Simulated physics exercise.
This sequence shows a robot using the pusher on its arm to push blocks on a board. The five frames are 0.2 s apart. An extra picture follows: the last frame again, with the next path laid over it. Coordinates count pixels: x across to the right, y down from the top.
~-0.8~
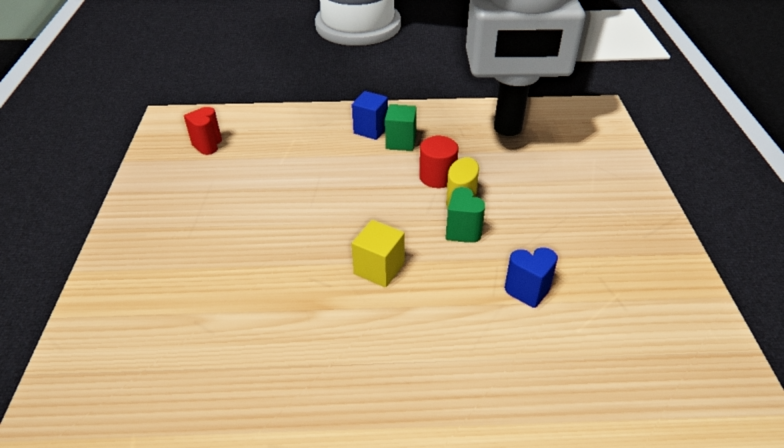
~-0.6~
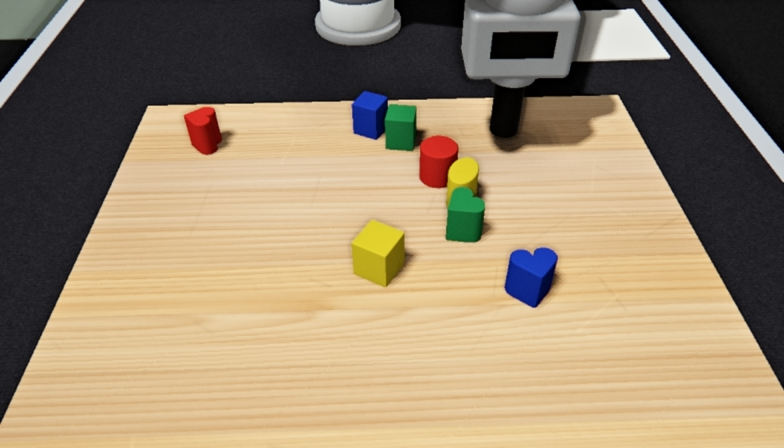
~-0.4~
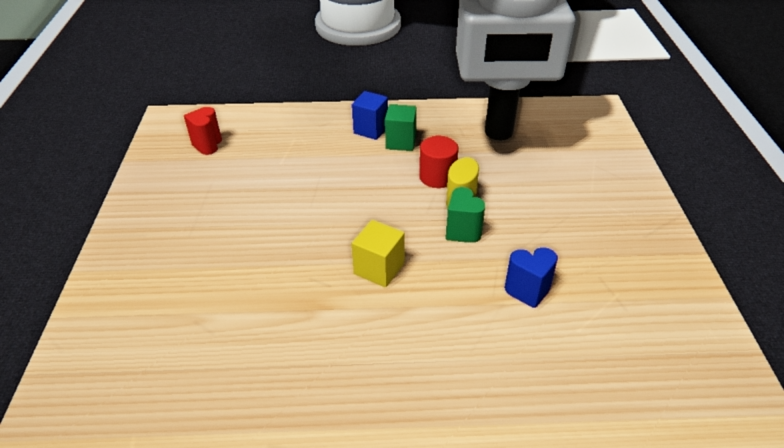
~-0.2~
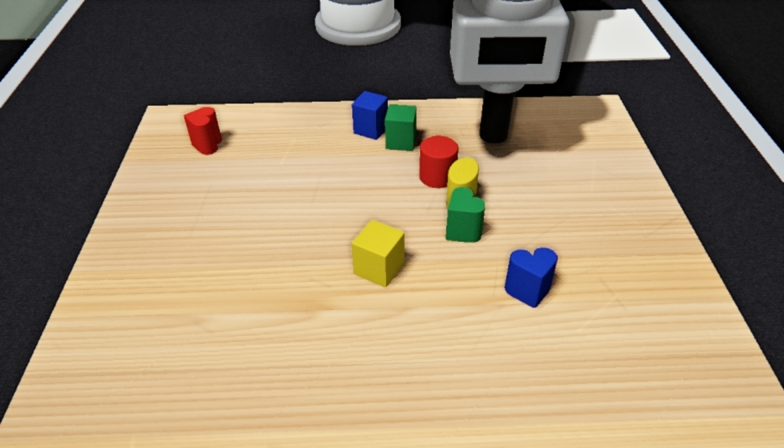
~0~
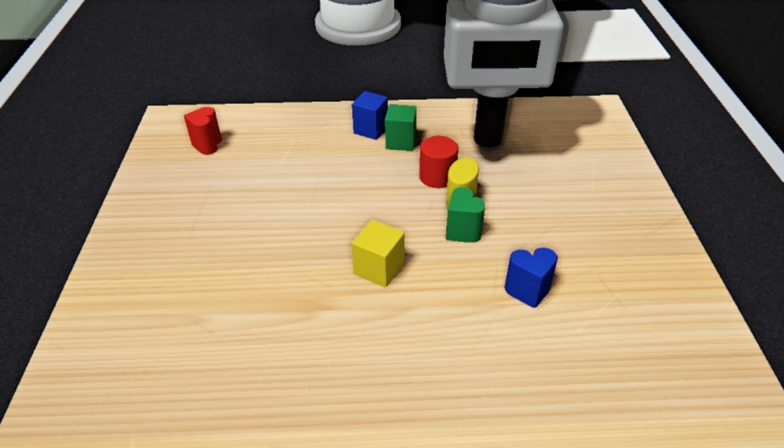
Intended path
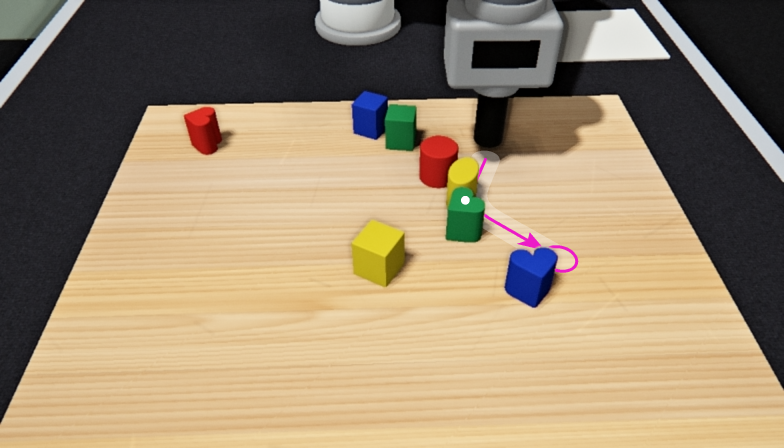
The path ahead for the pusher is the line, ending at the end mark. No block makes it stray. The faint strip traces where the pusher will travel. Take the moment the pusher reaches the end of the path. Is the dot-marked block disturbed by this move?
Answer: Moved.
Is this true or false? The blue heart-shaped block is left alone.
Answer: True.
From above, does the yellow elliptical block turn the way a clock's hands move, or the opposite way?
With the clock.
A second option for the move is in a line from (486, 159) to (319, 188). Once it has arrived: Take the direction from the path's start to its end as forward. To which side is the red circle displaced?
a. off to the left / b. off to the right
Option a.
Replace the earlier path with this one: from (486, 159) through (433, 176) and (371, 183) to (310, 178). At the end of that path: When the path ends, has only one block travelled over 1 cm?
I'd say yes.
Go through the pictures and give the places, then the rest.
The first frame shows lower end of the pusher at (508, 128), tops of blocks, red circle at (439, 146), yellow elliptical block at (464, 169), green heart-shaped block at (465, 200), blue heart-shaped block at (536, 259).
The second frame shows pusher at (504, 130), blocks as before.
The third frame shows pusher at (499, 133), blocks as before.
The fourth frame shows pusher at (493, 136), blocks as before.
The fifth frame shows pusher at (488, 140), red circle at (439, 146), yellow elliptical block at (464, 169), green heart-shaped block at (465, 200), blue heart-shaped block at (536, 259).
The drawn path runs from (486, 159) via (472, 193) and (505, 228), ending at (559, 259); the dot is on the green heart-shaped block.
The first path, step by step. One third of the way, pusher at (474, 174); yellow elliptical block at (454, 181), turned 15° clockwise; green heart-shaped block at (464, 206), turned 30° anticlockwise.
Two thirds of the way, pusher at (509, 208); yellow elliptical block at (450, 191), turned 50° clockwise; green heart-shaped block at (461, 211), turned 60° anticlockwise.
At the end, pusher at (565, 239); red circle not moved; yellow elliptical block at (450, 191), turned 50° clockwise; green heart-shaped block at (461, 211), turned 60° anticlockwise; blue heart-shaped block not moved.
